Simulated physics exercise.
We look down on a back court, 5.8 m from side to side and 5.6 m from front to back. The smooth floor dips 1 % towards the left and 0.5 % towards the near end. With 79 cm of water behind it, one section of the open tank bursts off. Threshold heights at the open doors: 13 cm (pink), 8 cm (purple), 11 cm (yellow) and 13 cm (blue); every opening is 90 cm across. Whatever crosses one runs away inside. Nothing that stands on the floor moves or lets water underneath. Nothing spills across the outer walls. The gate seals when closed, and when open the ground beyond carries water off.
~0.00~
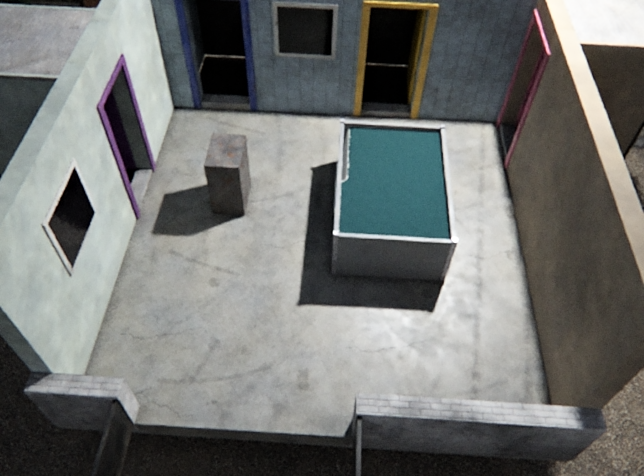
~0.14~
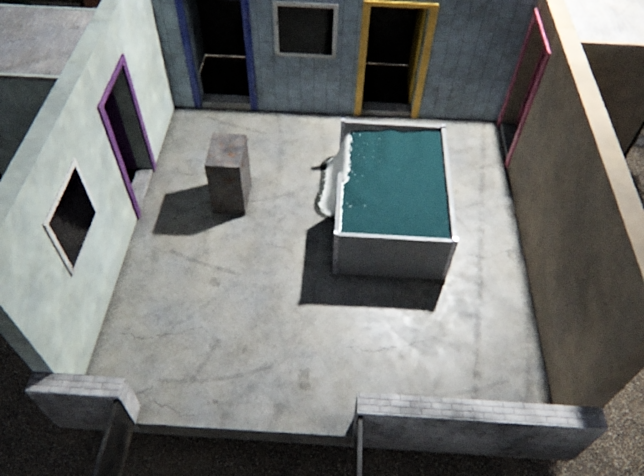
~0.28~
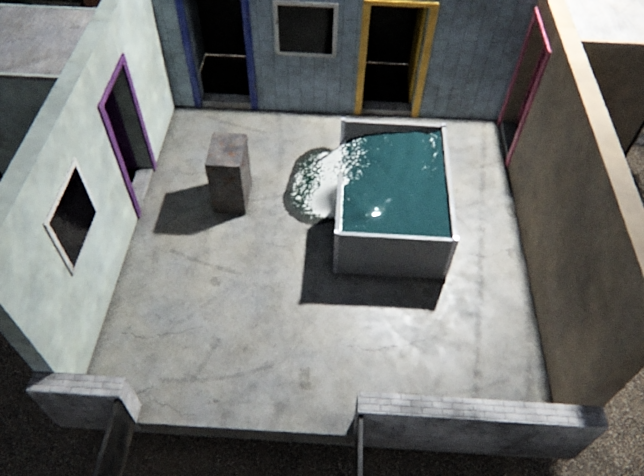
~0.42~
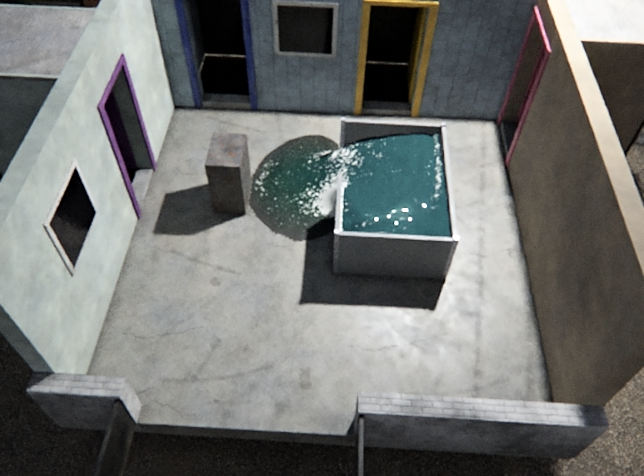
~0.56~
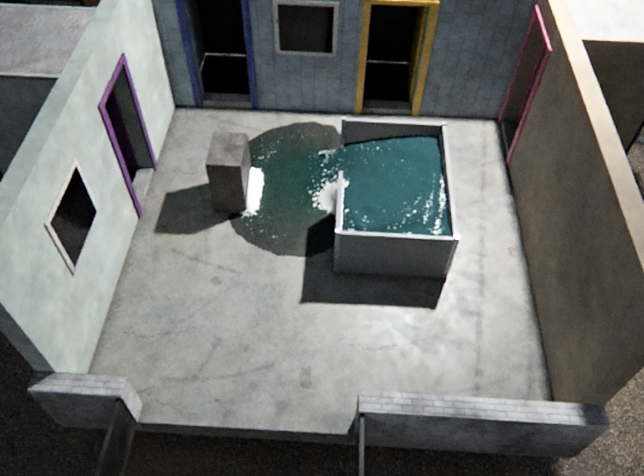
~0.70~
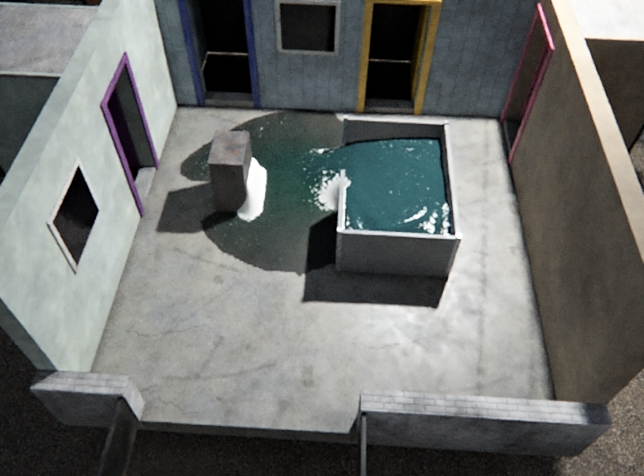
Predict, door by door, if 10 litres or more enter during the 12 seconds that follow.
Within that time: At the pink door it does not reach the limit; at the purple door it exceeds the limit; at the yellow door it does not reach the limit; at the blue door it passes the limit.
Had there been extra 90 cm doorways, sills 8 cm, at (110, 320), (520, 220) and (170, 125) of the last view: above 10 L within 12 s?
In that order: Past it, under, above.
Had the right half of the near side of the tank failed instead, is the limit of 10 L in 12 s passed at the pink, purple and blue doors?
Against that limit: Pink below, purple above, blue not over.
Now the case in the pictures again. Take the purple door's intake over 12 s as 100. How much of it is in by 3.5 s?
Some 55 per cent by then.
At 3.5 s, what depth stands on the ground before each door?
Depths in cm: Pink 0, purple 15, yellow 1, blue 24.
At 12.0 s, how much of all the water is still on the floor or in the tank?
Roughly 52 in a hundred.
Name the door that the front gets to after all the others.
It is the pink one.
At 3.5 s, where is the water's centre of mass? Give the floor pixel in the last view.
At about (278, 201).
After 1.4 s water covers 30 % of the floor and is deepest (62 cm) near (179, 104); pink door not reached, purple door 9 cm at the sill, 4 L in, yellow door not reached, blue door 17 cm at the sill, 0 L in.
After 2.2 s water covers 50 % of the floor and is deepest (46 cm) near (208, 105); pink door not reached, purple door 13 cm at the sill, 13 L in, yellow door not reached, blue door 28 cm at the sill, 34 L in.
After 3.5 s water covers 60 % of the floor and is deepest (28 cm) near (179, 104); pink door not reached, purple door 15 cm at the sill, 43 L in, yellow door 1 cm at the sill, 0 L in, blue door 24 cm at the sill, 147 L in.
After 7.0 s water covers 70 % of the floor and is deepest (14 cm) near (134, 322); pink door 7 cm at the sill, 0 L in, purple door 10 cm at the sill, 74 L in, yellow door 2 cm at the sill, 0 L in, blue door 12 cm at the sill, 202 L in.
After 12.0 s water covers 95 % of the floor and is deepest (9 cm) near (83, 397); pink door 4 cm at the sill, 0 L in, purple door 6 cm at the sill, 81 L in, yellow door 4 cm at the sill, 0 L in, blue door 6 cm at the sill, 202 L in.
